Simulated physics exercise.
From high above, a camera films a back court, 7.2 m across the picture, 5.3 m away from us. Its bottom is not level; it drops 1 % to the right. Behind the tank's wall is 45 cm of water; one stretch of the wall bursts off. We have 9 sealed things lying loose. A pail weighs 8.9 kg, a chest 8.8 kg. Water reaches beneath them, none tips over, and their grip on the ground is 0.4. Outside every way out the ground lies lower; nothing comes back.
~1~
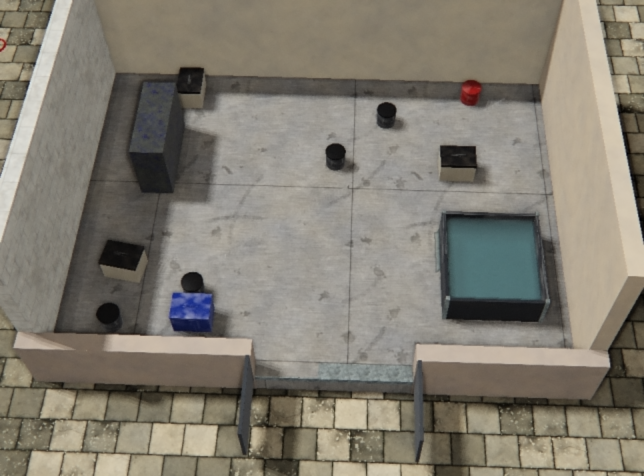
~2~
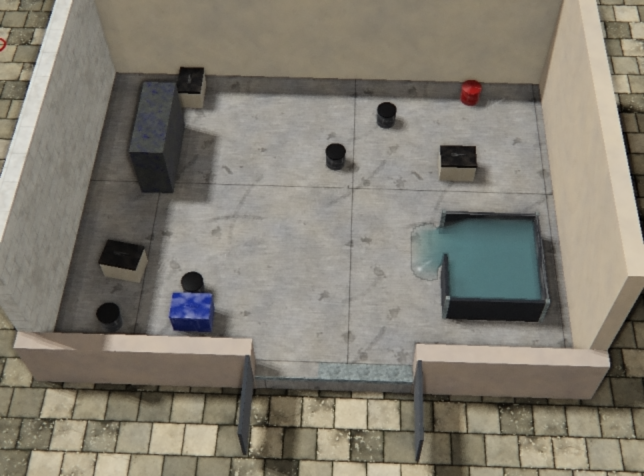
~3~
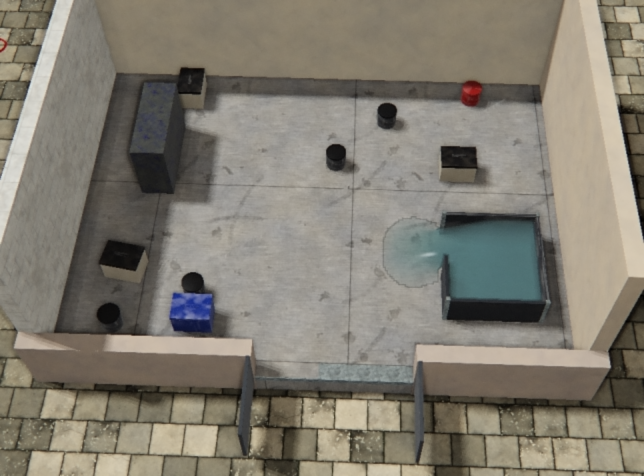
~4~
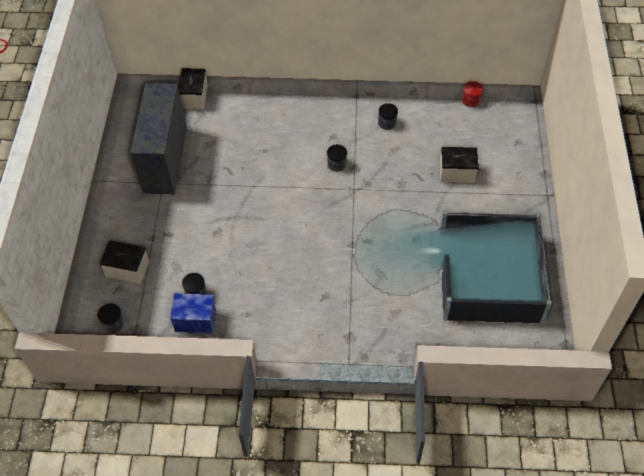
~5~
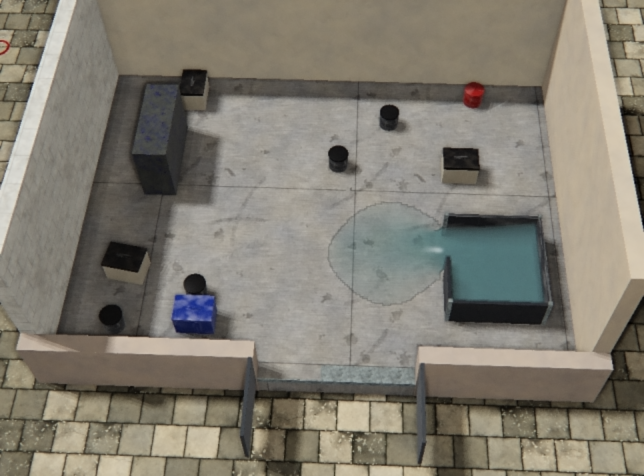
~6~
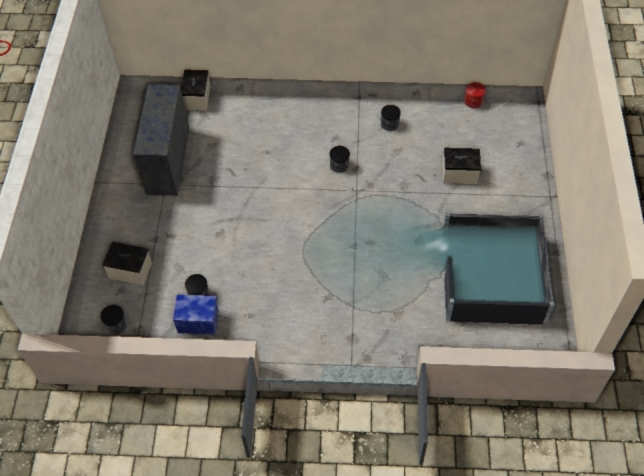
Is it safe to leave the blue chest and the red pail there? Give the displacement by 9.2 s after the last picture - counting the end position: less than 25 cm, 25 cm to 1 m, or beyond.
Blue chest: Modestly displaced, red pail: More or less unmoved.
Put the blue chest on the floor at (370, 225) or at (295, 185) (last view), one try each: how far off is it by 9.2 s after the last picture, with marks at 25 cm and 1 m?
At the first spot it winds up far off; at the second it winds up far off.
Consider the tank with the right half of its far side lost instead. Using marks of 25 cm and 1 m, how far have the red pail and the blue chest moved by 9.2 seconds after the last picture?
In that case the red pail winds up well away while the blue chest does not really move.
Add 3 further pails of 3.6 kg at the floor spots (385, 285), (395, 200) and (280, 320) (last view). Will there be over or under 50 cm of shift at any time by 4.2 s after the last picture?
Spot by spot, in turn: Exceeds it, exceeds it, exceeds it.
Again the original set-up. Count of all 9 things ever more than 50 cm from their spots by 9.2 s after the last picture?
All told, that gives 1.
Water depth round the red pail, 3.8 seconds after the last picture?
The depth there is around 0 cm.
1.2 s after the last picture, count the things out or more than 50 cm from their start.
Result: 0.
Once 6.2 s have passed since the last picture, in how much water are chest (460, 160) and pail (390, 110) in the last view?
Roughly 0 and 1 cm.
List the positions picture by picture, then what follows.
The blue chest at (190, 306) rests on the ground; the red pail at (472, 87) rests on the ground; 1.9 m2 under water; 0 of 9 have shifted, in the first frame.
The blue chest at (190, 306) rests on the ground; the red pail at (472, 87) rests on the ground; water covers 2.2 m2; 0 of 9 have shifted, in the second frame.
The blue chest at (191, 306) rests on the ground; the red pail at (472, 88), on the bottom; 2.7 m2 under water; 0 of 9 have shifted, in the third frame.
The blue chest at (192, 307), on the bottom; the red pail at (473, 88), on the bottom; 3.3 m2 under water; 0 of 9 have shifted, in the fourth frame.
The blue chest at (193, 308), on the bottom; the red pail at (474, 89) rests on the ground; 4.0 m2 under water; 0 of 9 have shifted, in the fifth frame.
The blue chest at (194, 308) rests on the ground; the red pail at (476, 89), on the bottom; water covers 4.9 m2; 0 of 9 have shifted, in the sixth frame.
Then, 1.2 s after the last picture the blue chest is near (194, 308), 0.0 m from its start, aground; the red pail is near (476, 89), 0.0 m from its start, aground; 0 of 9 are out; 0 afloat.
Then, 3.8 s after the last picture the blue chest is near (135, 329), 0.8 m from its start, aground; the red pail is near (476, 89), 0.0 m from its start, aground; 0 of 9 are out; 0 afloat.
Then, 6.2 s after the last picture the blue chest is near (143, 325), 0.7 m from its start, aground; the red pail is near (476, 89), 0.0 m from its start, aground; 0 of 9 are out; 0 afloat.
Then, 9.2 s after the last picture the blue chest is near (148, 323), 0.7 m from its start, aground; the red pail is near (476, 89), 0.0 m from its start, aground; 0 of 9 are out; 0 afloat.
